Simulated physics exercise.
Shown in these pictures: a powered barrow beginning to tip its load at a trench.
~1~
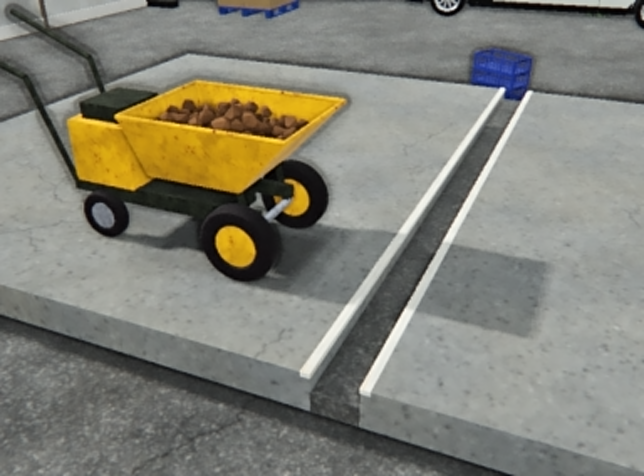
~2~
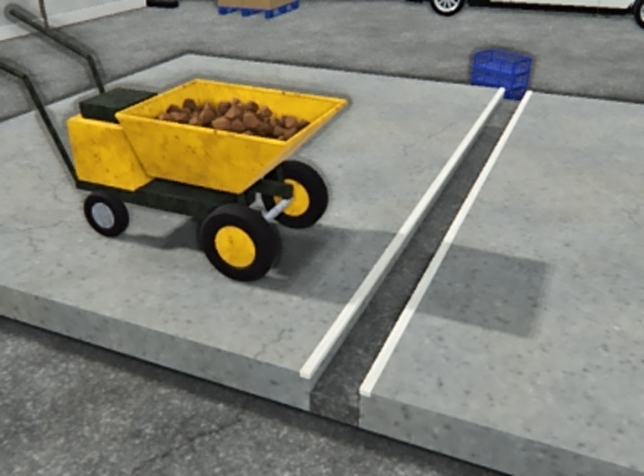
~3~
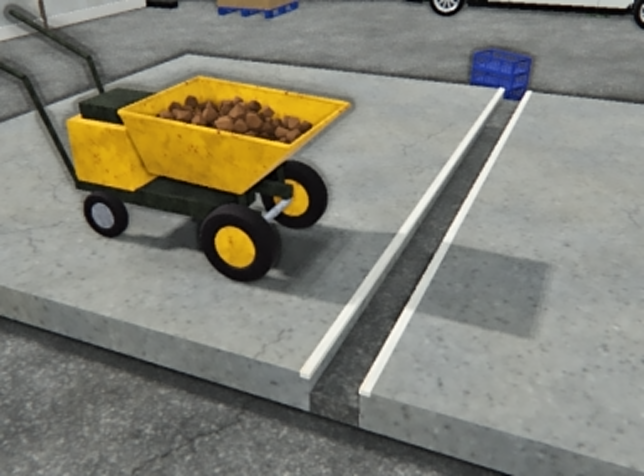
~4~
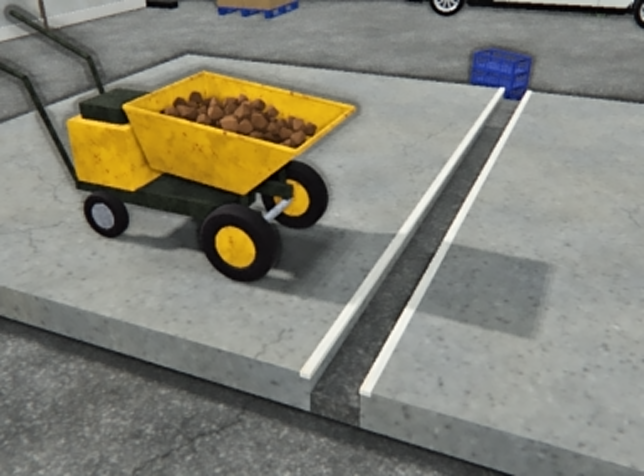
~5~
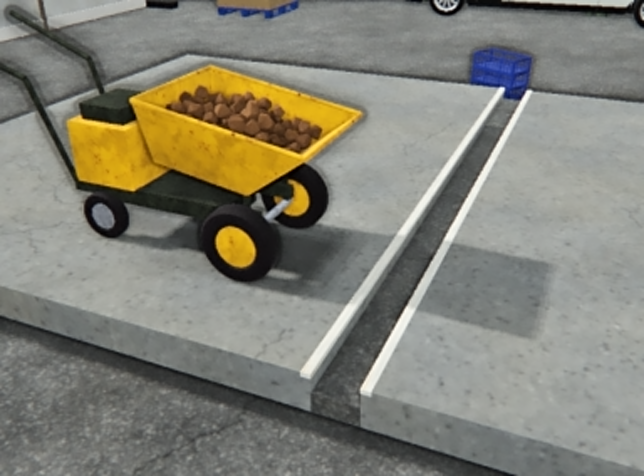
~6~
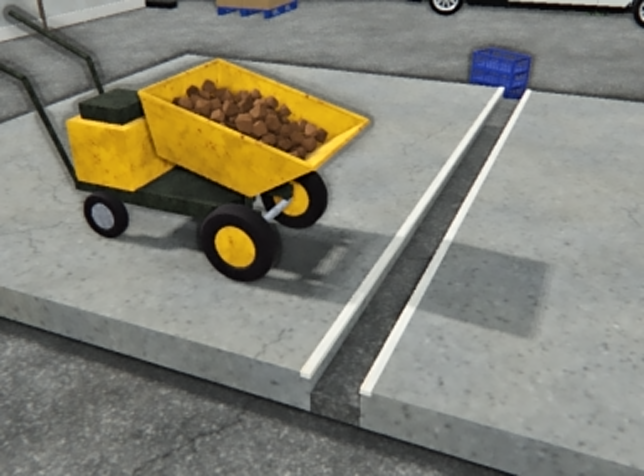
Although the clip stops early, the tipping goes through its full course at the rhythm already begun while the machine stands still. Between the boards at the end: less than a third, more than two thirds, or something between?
One to two thirds of the load lands in the trench.
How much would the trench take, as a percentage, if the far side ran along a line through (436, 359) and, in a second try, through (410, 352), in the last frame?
Roughly 80 % first, 60 % second.
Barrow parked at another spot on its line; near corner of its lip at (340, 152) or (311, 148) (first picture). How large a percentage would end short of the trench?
I'd expect close to 0 per cent and then close to 0 per cent.
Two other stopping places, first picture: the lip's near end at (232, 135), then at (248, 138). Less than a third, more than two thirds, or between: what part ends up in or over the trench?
Well, for the first stop the answer is the middle third, and for the second it is between a third and two thirds.
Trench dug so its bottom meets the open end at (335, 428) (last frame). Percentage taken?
About 70 %.
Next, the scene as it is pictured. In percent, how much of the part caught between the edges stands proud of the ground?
About 35 %.
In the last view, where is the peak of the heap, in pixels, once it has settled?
Once it settles, the peak is close to (406, 266) in the last picture.
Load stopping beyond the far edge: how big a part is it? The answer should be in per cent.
25 %.
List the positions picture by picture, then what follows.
The first frame shows lip of the skip (286, 144), level; top of the load (217, 126), clay clods; first edge of the trench (333, 333); far edge (389, 348), the trench under half as wide as the skip, and about half as deep as wide.
The second frame shows lip of the skip (287, 145), level; top of the load (218, 126).
The third frame shows lip of the skip (290, 148), tipped barely; top of the load (220, 124).
The fourth frame shows lip of the skip (297, 153), tipped a little; top of the load (225, 123).
The fifth frame shows lip of the skip (305, 160), tipped a little; top of the load (213, 115).
The sixth frame shows lip of the skip (314, 168), tipped clearly; top of the load (220, 111); first edge of the trench (333, 333); far edge (389, 347).
Just after the last frame, skip tipped steeply; every one in the skip.
A moment on, skip tipped right over; roughly two thirds in the skip; roughly a quarter in or heaped over the trench; just a few beyond it; just a few falling.
Further on, skip tipped right over; roughly a third in the skip; roughly half in or heaped over the trench; roughly a quarter beyond it.
When it is over, skip tipped right over; roughly a third in the skip; roughly a third in or heaped over the trench; roughly a quarter beyond it.
